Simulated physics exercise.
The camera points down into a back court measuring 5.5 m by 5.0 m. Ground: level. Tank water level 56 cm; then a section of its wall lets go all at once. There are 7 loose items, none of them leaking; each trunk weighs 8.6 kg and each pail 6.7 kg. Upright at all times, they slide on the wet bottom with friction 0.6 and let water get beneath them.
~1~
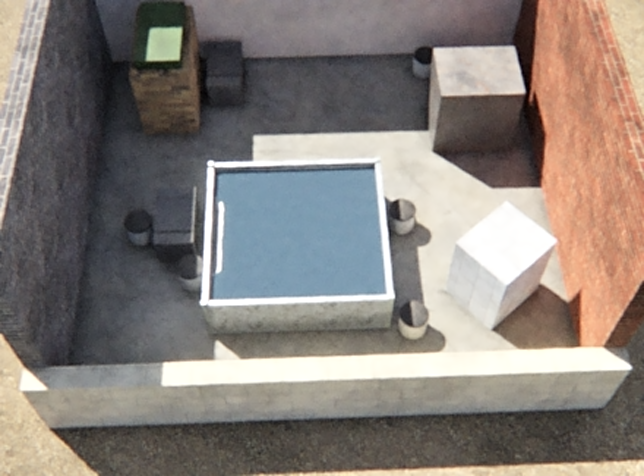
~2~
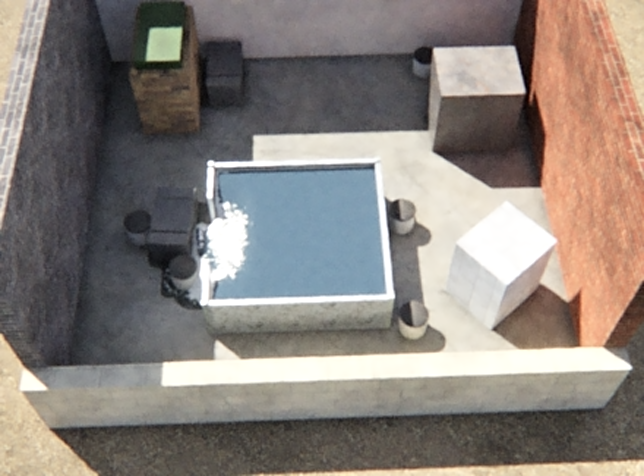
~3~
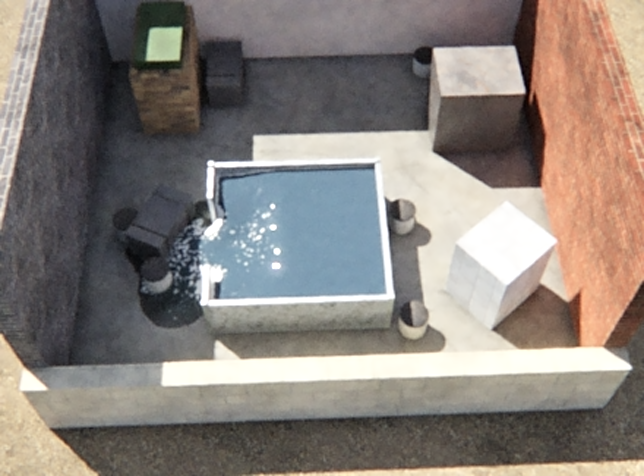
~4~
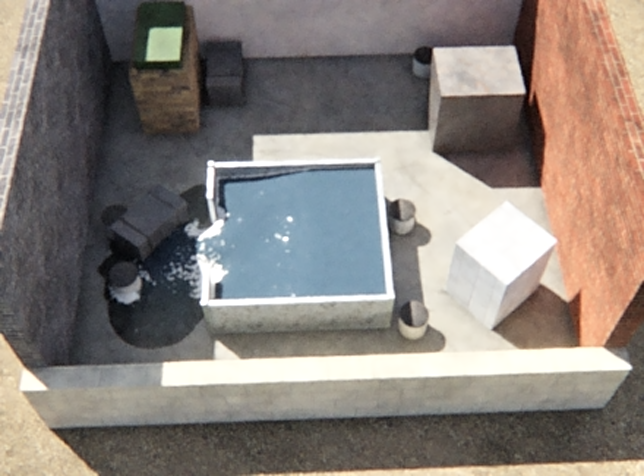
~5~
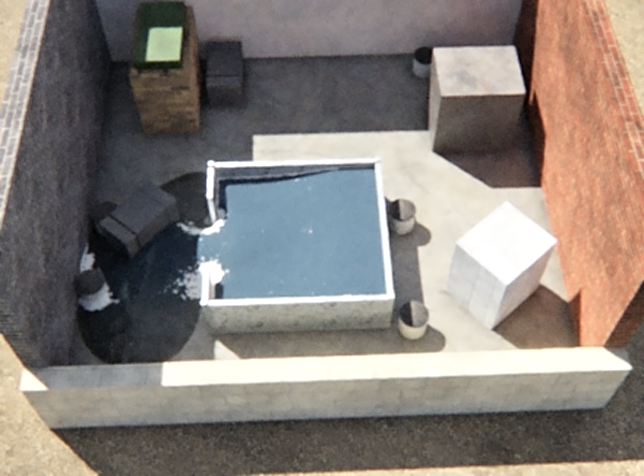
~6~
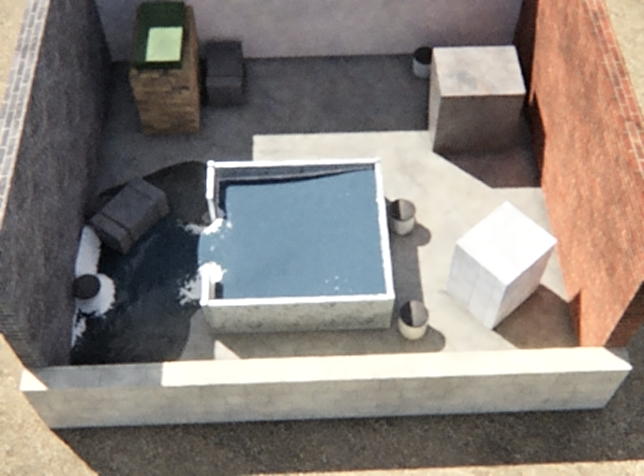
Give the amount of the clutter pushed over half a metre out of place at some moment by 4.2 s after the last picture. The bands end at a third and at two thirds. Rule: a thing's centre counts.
Expect the count to work out between the two bands' ends.
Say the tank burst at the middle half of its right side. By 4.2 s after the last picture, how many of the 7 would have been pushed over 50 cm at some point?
So the tally would be 2.
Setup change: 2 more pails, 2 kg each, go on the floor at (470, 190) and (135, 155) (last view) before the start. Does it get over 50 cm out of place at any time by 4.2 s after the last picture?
Result in order: Not exceeded; exceeded.
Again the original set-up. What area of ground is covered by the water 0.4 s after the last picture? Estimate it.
About 7.5 m2.
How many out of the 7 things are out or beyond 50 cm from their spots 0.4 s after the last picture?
Result: 3.
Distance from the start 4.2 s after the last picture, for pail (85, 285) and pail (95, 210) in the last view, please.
Going in order, that's 400 cm for one and 300 cm for the other.
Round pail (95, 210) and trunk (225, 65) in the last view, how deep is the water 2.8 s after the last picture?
Some 26 cm at the first, some 2 cm at the second.
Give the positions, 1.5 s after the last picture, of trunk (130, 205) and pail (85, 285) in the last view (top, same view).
About (178, 138) for the first and (249, 338) for the second.
Then, 0.4 s after the last picture 3 of 7 are over 50 cm from their spots; 3 afloat.
Then, 1.5 s after the last picture 3 of 7 are over 50 cm from their spots; 1 afloat.
Then, 2.8 s after the last picture 3 of 7 are over 50 cm from their spots; 2 afloat.
Then, 4.2 s after the last picture 3 of 7 are over 50 cm from their spots, and 3 have been at some point; 2 afloat.
